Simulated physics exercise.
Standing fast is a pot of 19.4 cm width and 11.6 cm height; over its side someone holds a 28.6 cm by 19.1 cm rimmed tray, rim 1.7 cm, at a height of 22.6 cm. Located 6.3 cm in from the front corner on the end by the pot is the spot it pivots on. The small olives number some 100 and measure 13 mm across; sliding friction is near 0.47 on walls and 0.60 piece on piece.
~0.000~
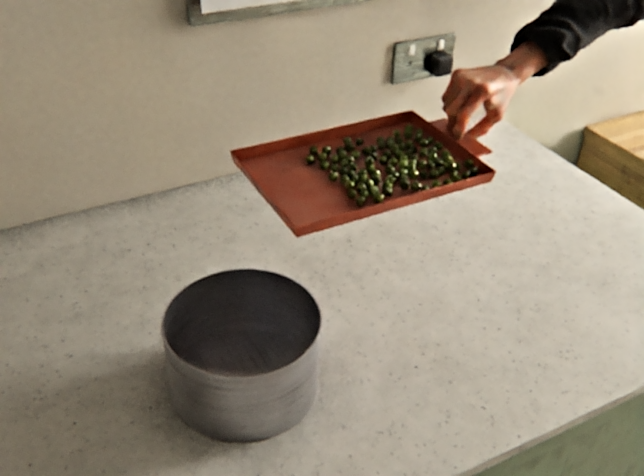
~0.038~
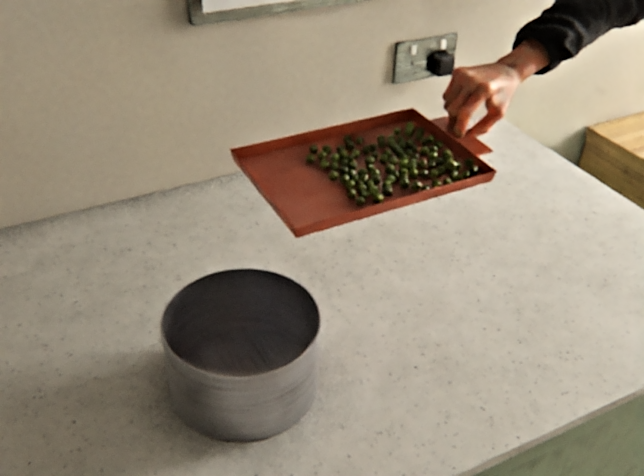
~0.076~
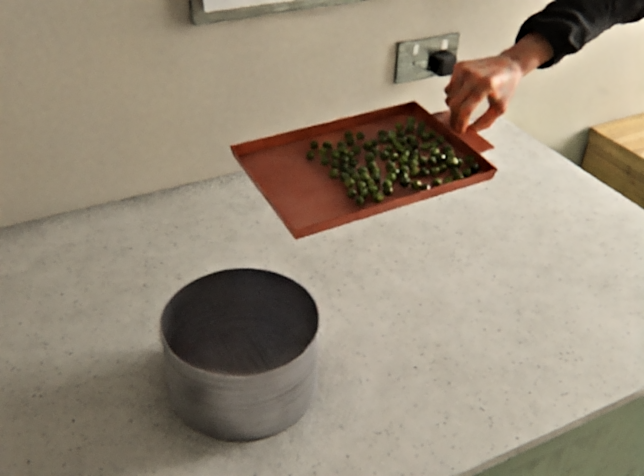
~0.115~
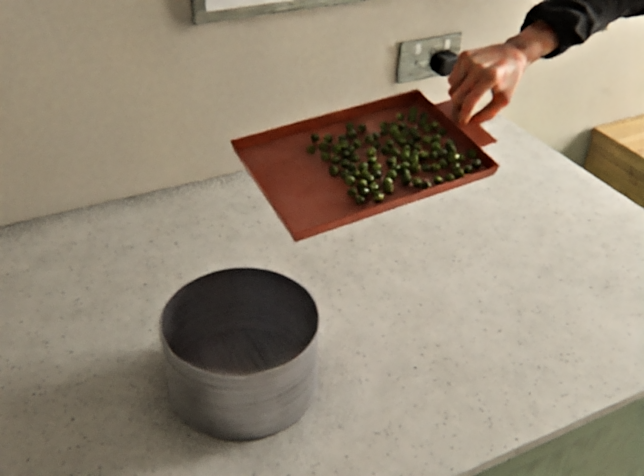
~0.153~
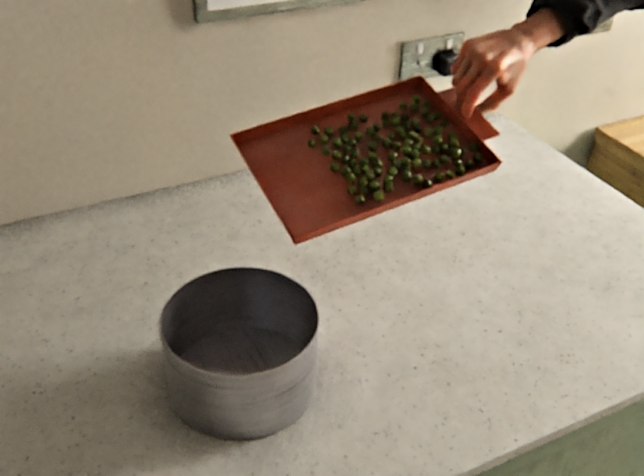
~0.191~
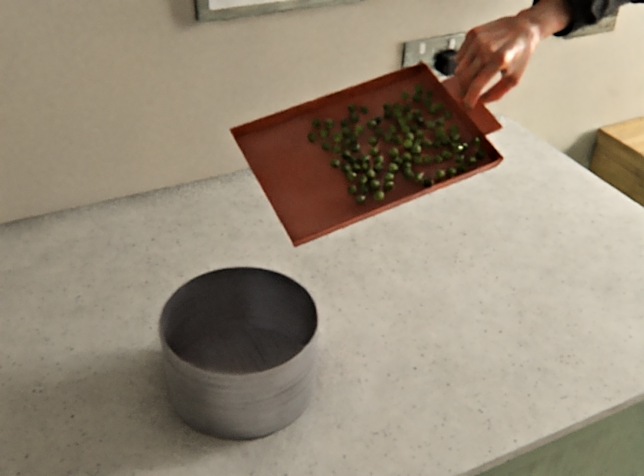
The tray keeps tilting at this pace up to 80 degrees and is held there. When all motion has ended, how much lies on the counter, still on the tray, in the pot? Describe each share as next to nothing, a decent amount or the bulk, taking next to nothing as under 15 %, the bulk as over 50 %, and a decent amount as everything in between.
Counter - a decent amount; tray - a decent amount; pot - a decent amount.
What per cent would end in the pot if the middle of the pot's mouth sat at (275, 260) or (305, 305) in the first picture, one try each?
Roughly 5 per cent, then 70 per cent.
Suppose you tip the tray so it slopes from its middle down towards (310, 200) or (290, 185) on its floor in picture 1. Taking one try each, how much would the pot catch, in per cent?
Around 80 % for the first direction, around 25 % for the second.
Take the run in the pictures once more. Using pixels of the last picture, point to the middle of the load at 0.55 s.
By then the middle of the load sits around (377, 185).
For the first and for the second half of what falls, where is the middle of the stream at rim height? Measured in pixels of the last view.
Roughly (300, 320) to begin with, later roughly (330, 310).
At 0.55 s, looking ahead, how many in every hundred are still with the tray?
About 100%.
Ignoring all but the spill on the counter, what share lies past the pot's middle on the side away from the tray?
I reckon around 0 per cent.
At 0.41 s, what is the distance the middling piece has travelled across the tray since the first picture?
Displacement on the tray: Roughly 4 cm.
After 0.41 s, tilt 51 degrees; the tray holds 100 %, the pot 0 %.
Then, at 0.55 s, tilt 71 degrees; the tray holds 100 %, the pot 0 %.
Then, at 0.82 s, tilt 80 degrees; the tray holds 50 %, the pot 25 %.
By 2.1 s all is still; counter 40 %, tray 25 %, pot 35 %.
